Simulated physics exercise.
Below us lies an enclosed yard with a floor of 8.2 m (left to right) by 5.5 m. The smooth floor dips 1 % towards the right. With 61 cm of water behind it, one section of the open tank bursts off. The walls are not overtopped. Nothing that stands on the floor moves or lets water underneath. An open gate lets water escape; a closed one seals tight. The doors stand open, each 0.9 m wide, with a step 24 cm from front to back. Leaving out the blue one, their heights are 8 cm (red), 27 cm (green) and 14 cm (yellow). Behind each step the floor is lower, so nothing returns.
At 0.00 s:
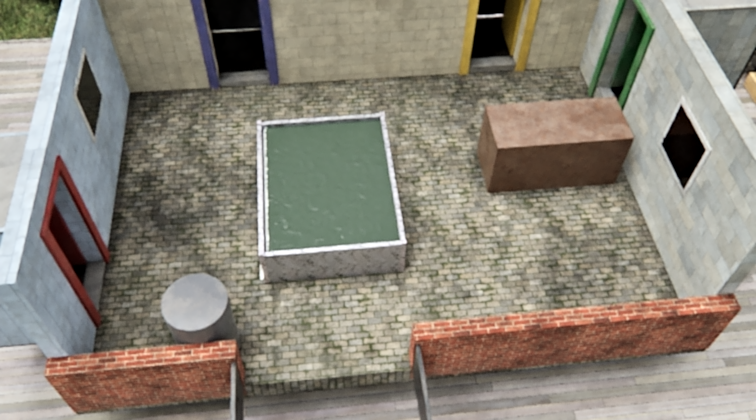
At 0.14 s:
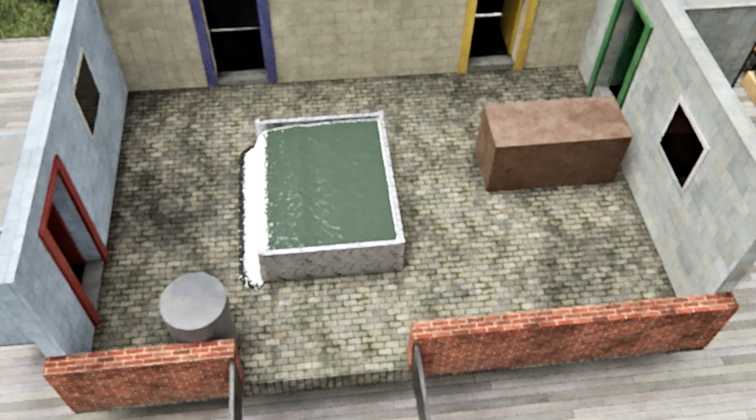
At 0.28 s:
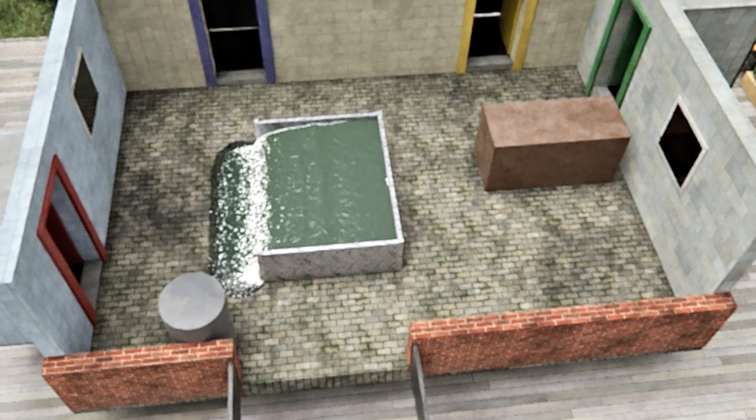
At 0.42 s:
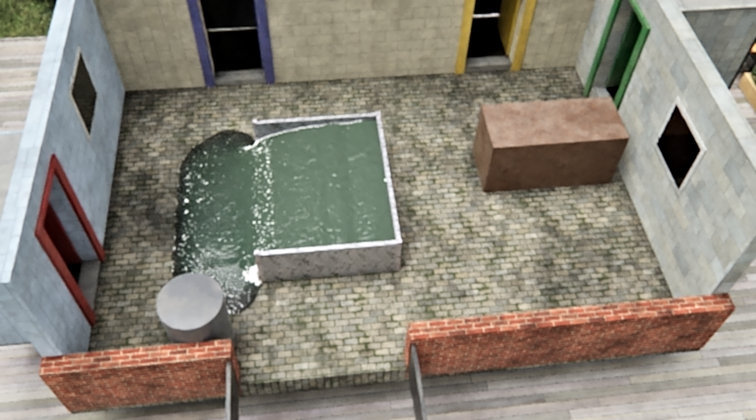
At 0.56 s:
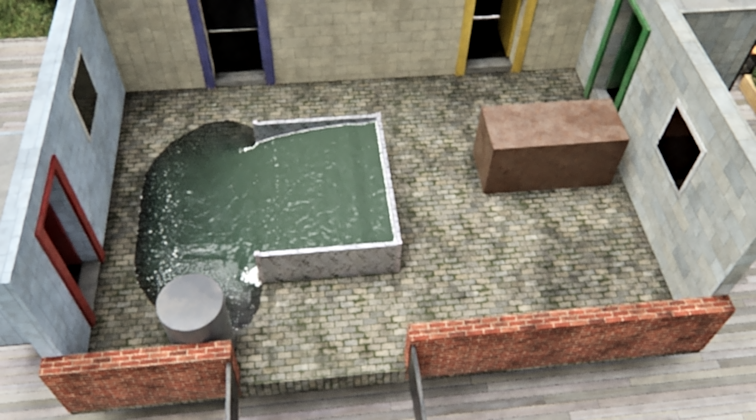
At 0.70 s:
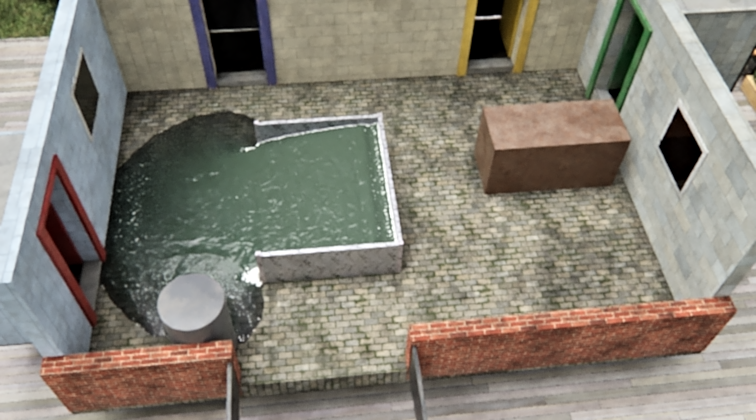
The clip shows a walled courtyard with a rectangular tank of green water; the tank's left side gives way, and water pours out, spreading leftward across the paving, around a grey cylinder and close to the red door.
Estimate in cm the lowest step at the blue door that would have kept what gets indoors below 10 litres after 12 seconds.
Some 11.5 cm above the ground.
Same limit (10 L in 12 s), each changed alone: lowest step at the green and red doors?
Roughly 13.5 cm at green and 29 cm at red.
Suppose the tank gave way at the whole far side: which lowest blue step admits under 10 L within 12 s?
About 26 cm.
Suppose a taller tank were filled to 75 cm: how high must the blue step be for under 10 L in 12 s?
About 14.5 cm.
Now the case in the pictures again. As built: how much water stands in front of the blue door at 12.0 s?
Roughly 8.0 cm deep.
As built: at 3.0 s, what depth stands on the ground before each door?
Depths in cm: Red 21, blue 11, green 0, yellow 0.
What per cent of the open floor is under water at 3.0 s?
Some 30 per cent of it.
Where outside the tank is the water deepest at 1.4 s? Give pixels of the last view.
At about (121, 225).
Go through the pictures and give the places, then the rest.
Still water, 61 cm deep, in the open tank at (327, 182); the blue door at (238, 41) is dry, in the first picture.
The gap is at (264, 202), the front 0.3 m out at (247, 279); the back of the open tank holds 61 cm, in the second picture.
Water pours out at (263, 204) and has run 0.7 m, to (216, 274); about 11 cm deep outside, 61 cm at the back, in the third picture.
Water pours out at (262, 205) and has run 1.2 m, to a hidden place; about 10 cm deep outside, 61 cm at the back, in the fourth picture.
The front is at (143, 230), 1.8 m from the gap at (262, 206); 5.4 m2 of floor is wet, 58 cm left at the back, in the fifth picture.
The gap is at (263, 207), the front 2.3 m out at (103, 263); the back of the open tank holds 51 cm; the blue door at (235, 41), 2.9 m from the gap, is still 1.1 m from the nearest water, in the sixth picture.
After 1.4 s water covers 25 % of the floor, deepest (40 cm) near (121, 225); it has not reached the blue door.
After 3.0 s water covers 30 % of the floor, deepest (50 cm) near (185, 373); 11 cm at the blue door, 0 litres in over its 12 cm step.
After 12.0 s water covers 80 % of the floor, deepest (14 cm) near (171, 362); 8 cm at the blue door, 6 litres in over its 12 cm step.
At the blue door as built, the water arrived by 1.8 s and peaked near 14 cm at 3.8 s.
Run again over the same 12 s with other heights there, 16 litres in over 10.5 cm, 1 litre over 14.5 cm. The limit of 10 litres is kept from about 11.5 cm up.
